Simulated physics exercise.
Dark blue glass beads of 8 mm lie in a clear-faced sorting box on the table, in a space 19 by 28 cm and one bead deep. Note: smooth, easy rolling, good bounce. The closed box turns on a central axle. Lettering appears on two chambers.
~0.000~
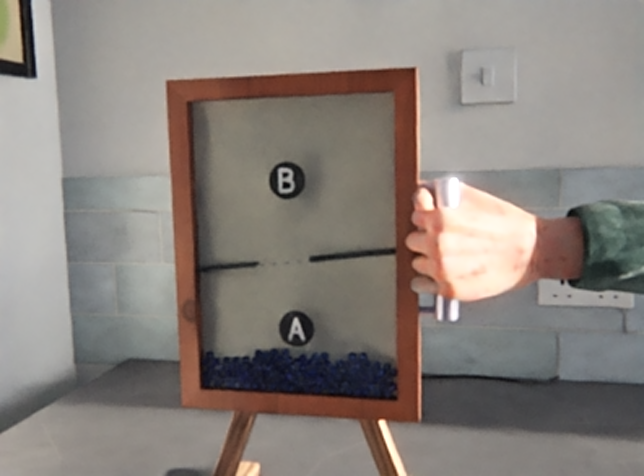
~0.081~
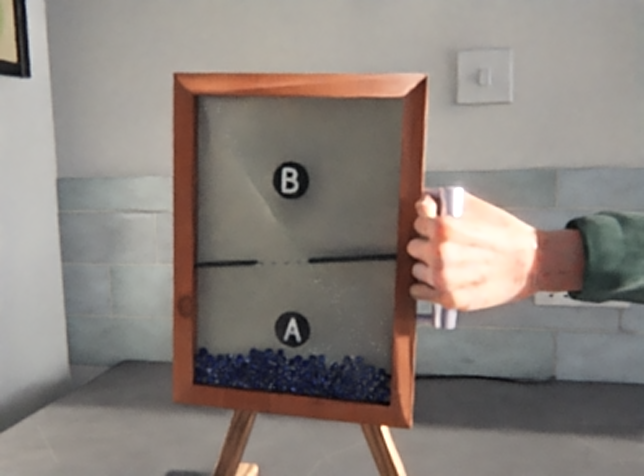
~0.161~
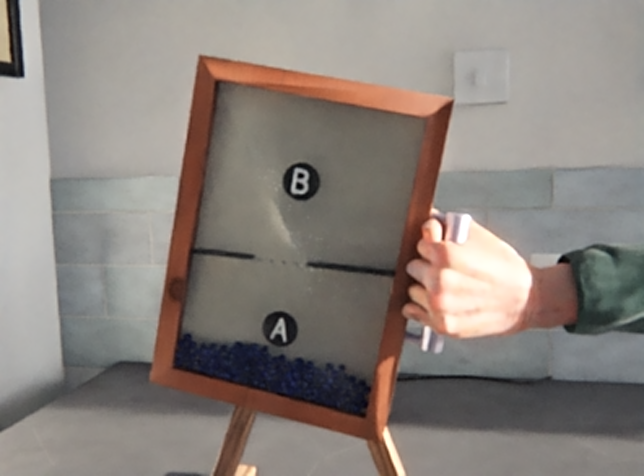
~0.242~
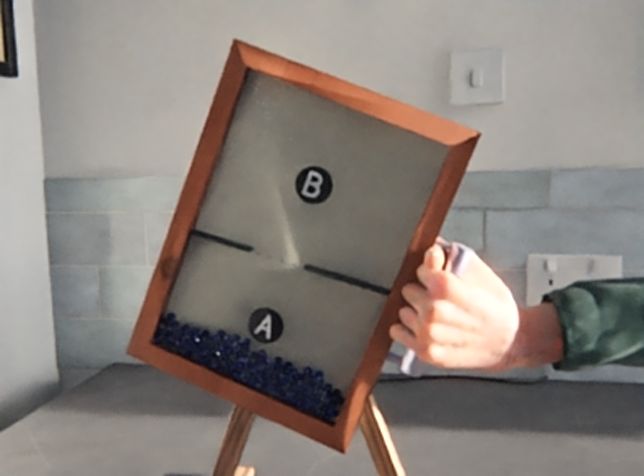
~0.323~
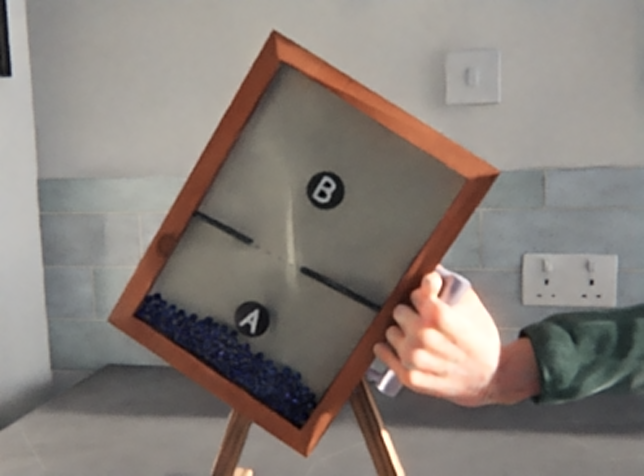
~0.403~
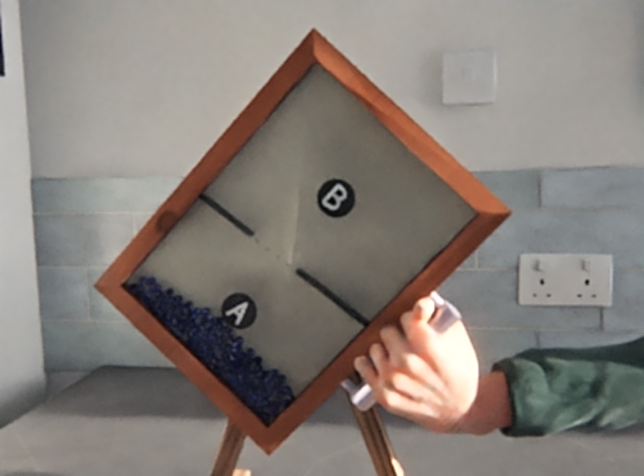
A wooden-framed box of dark blue beads turns clockwise as a hand grips its right side.
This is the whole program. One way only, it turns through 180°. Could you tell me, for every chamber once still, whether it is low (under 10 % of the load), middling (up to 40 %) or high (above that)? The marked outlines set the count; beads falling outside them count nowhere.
A is middling, B is high.
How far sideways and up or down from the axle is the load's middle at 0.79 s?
Roughly 9 centimetres to the left and 6 centimetres below.
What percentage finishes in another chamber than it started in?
Roughly 70 per cent.
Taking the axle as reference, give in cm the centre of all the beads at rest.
The middle sits around 1 cm left of it and 8 cm below it.
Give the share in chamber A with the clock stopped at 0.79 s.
The share there is around 100 percent.
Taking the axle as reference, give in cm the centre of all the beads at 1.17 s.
Some 9 cm left and 1 cm above.
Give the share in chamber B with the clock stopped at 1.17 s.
I'd put it around 0 in a hundred.
By 0.79 s, it stands 95° clockwise; the beads' middle is 9 cm left of and 6 cm below the centre; A 100 %.
By 1.17 s, it stands 145° clockwise; the beads' middle is 9 cm left of and 1 cm above the centre; A 100 %.
By 1.50 s, it stands 180° clockwise; the beads' middle is 5 cm left of and 3 cm above the centre; A 85 %, B 15 %.
Settled by 3.1 s, it stands 180° clockwise; A 30 %, B 70 %.
